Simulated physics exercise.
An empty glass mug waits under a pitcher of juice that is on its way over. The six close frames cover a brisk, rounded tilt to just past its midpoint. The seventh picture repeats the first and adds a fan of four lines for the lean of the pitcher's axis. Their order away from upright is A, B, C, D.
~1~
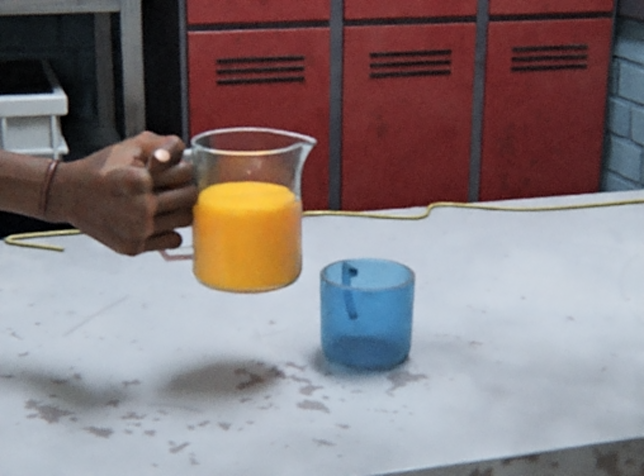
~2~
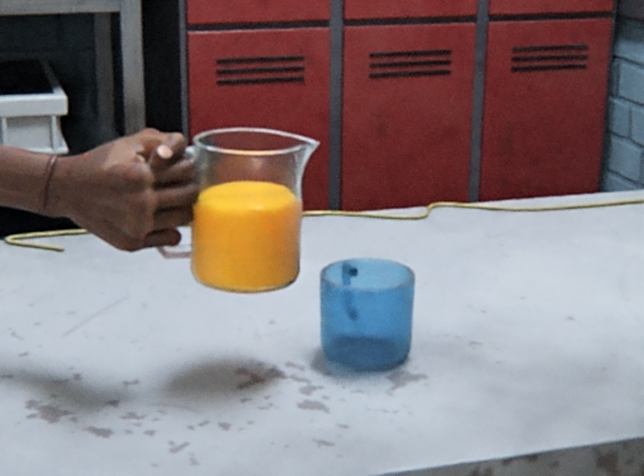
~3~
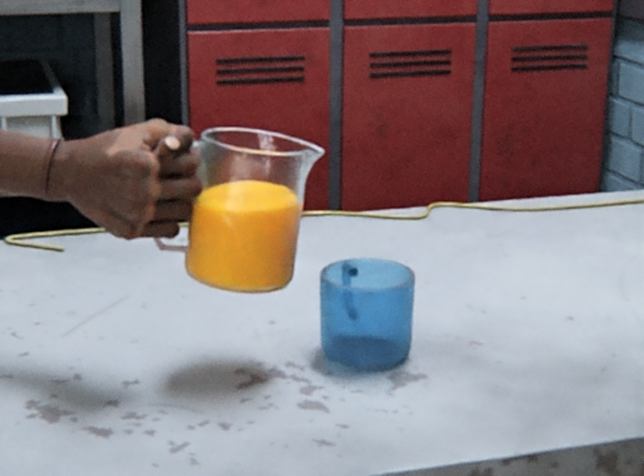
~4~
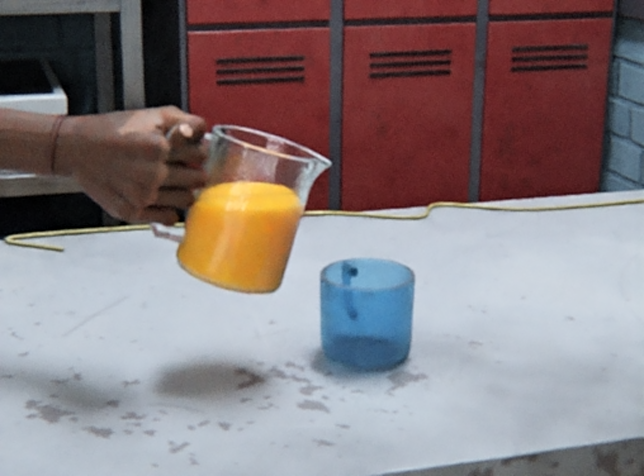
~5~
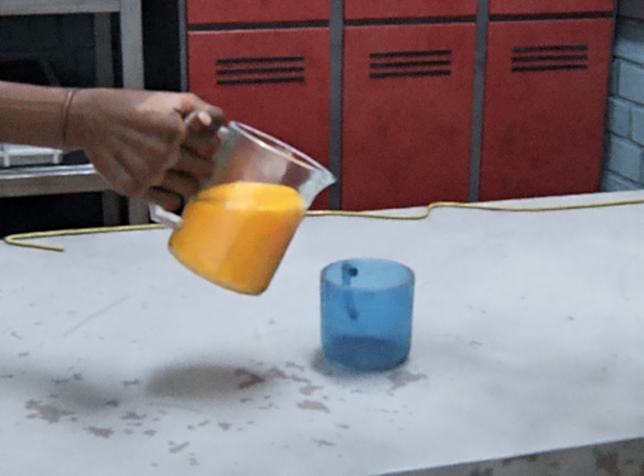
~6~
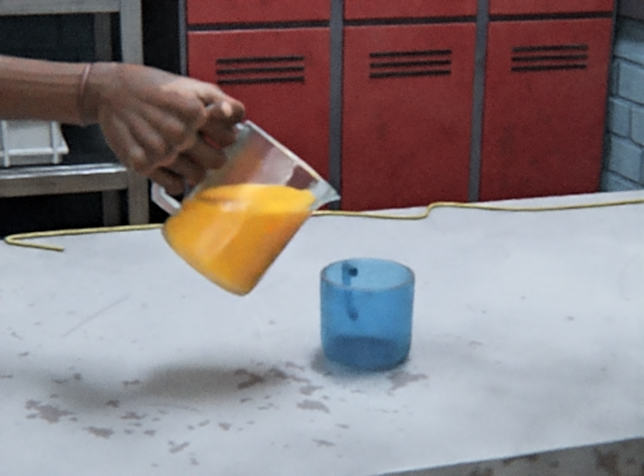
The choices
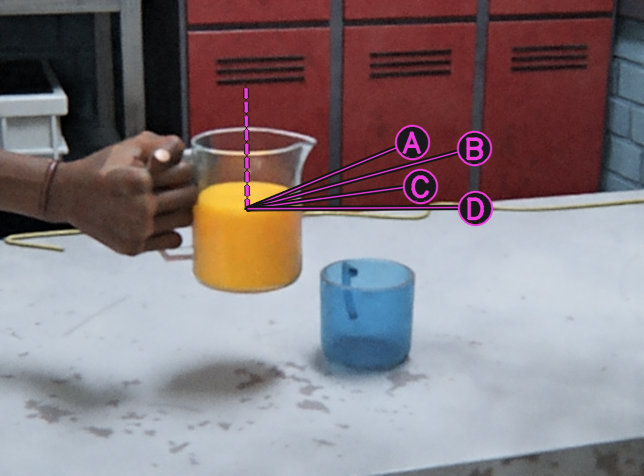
In this clip, a hand holds a clear glass pitcher of orange juice above a white, worn tabletop, then tilts it steadily to the right, the juice shifting toward the spout, while an empty blue glass mug stays still nearby.
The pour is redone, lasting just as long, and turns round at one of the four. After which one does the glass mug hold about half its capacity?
Choose A.
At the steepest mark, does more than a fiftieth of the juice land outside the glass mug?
Yes, it does.
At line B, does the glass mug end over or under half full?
Over.
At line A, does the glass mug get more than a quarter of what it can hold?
Yes.
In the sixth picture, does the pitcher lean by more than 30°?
Yes.
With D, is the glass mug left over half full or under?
Over.
On the marked copy, A at (396, 147); B at (457, 152); C at (403, 187); D at (458, 207).
With A, the glass mug ends with about 53 % of what it can hold.
With B, the glass mug ends with about 71 % of what it can hold.
With C, the glass mug ends with about 87 % of what it can hold; 5 % of the juice is spilt.
With D, the glass mug ends with about 95 % of what it can hold; 10 % of the juice is spilt.
